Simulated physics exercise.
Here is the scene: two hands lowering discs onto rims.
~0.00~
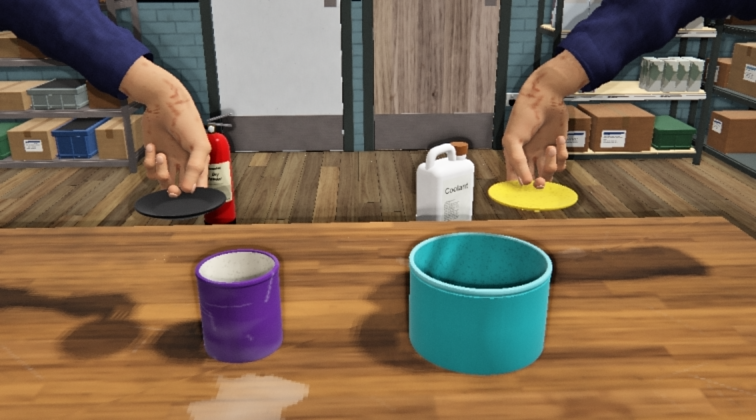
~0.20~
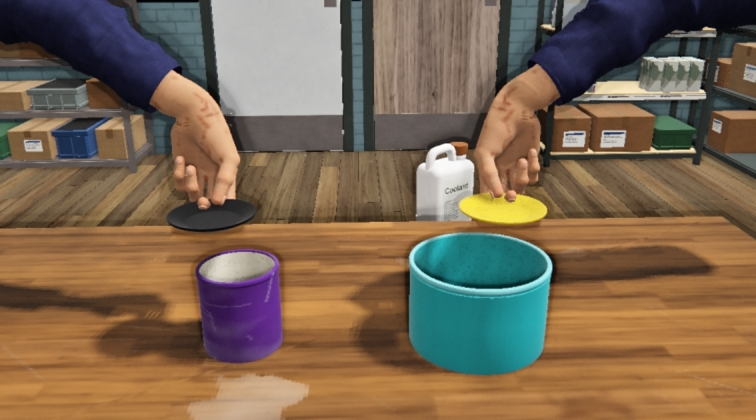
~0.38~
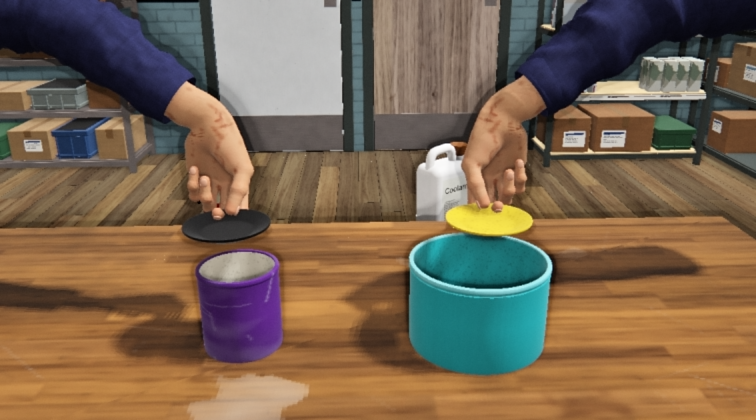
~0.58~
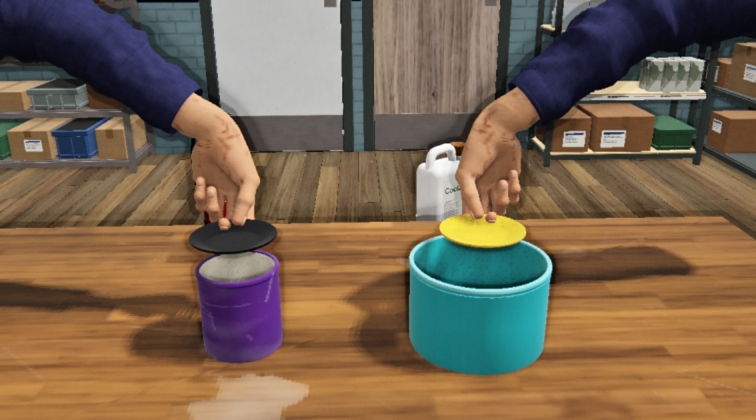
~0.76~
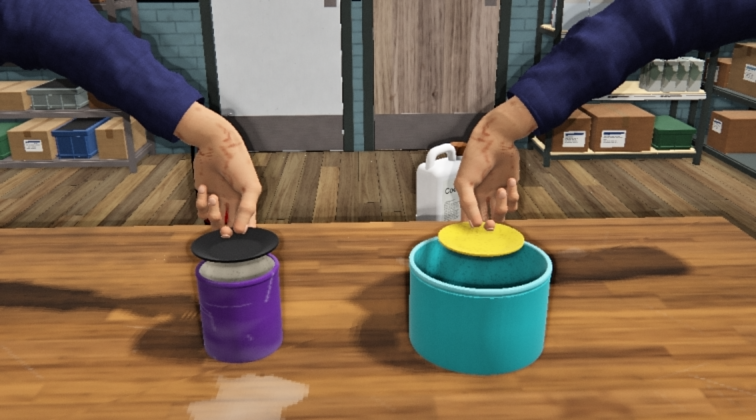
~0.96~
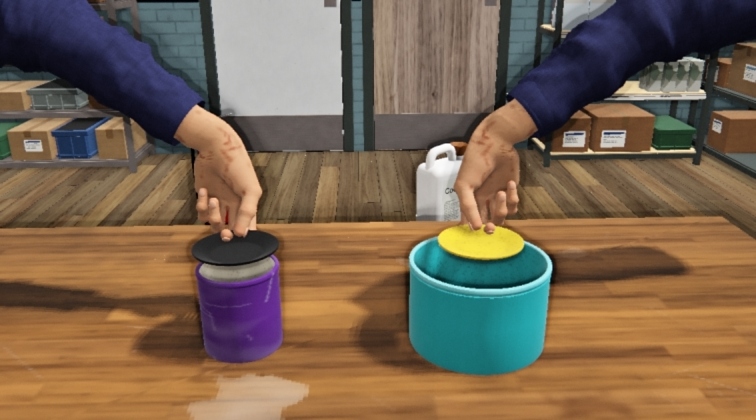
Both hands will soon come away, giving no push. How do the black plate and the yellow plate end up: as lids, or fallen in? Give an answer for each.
The black plate ends up as a lid, the yellow plate ends up fallen in.
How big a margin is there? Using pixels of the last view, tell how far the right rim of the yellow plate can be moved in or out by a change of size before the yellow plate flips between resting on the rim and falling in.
Right, by roughly 24 pixels.
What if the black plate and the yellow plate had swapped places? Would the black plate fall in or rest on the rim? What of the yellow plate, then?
Swapped, the black plate slides in and the yellow plate is held up.
Around 1.10 s, black plate sitting on the rim near (237, 260); yellow plate travelled a little near (478, 280).
Finally (1.9 s), the black plate covers the opening, near (237, 260); the yellow plate drops inside, near (476, 329).
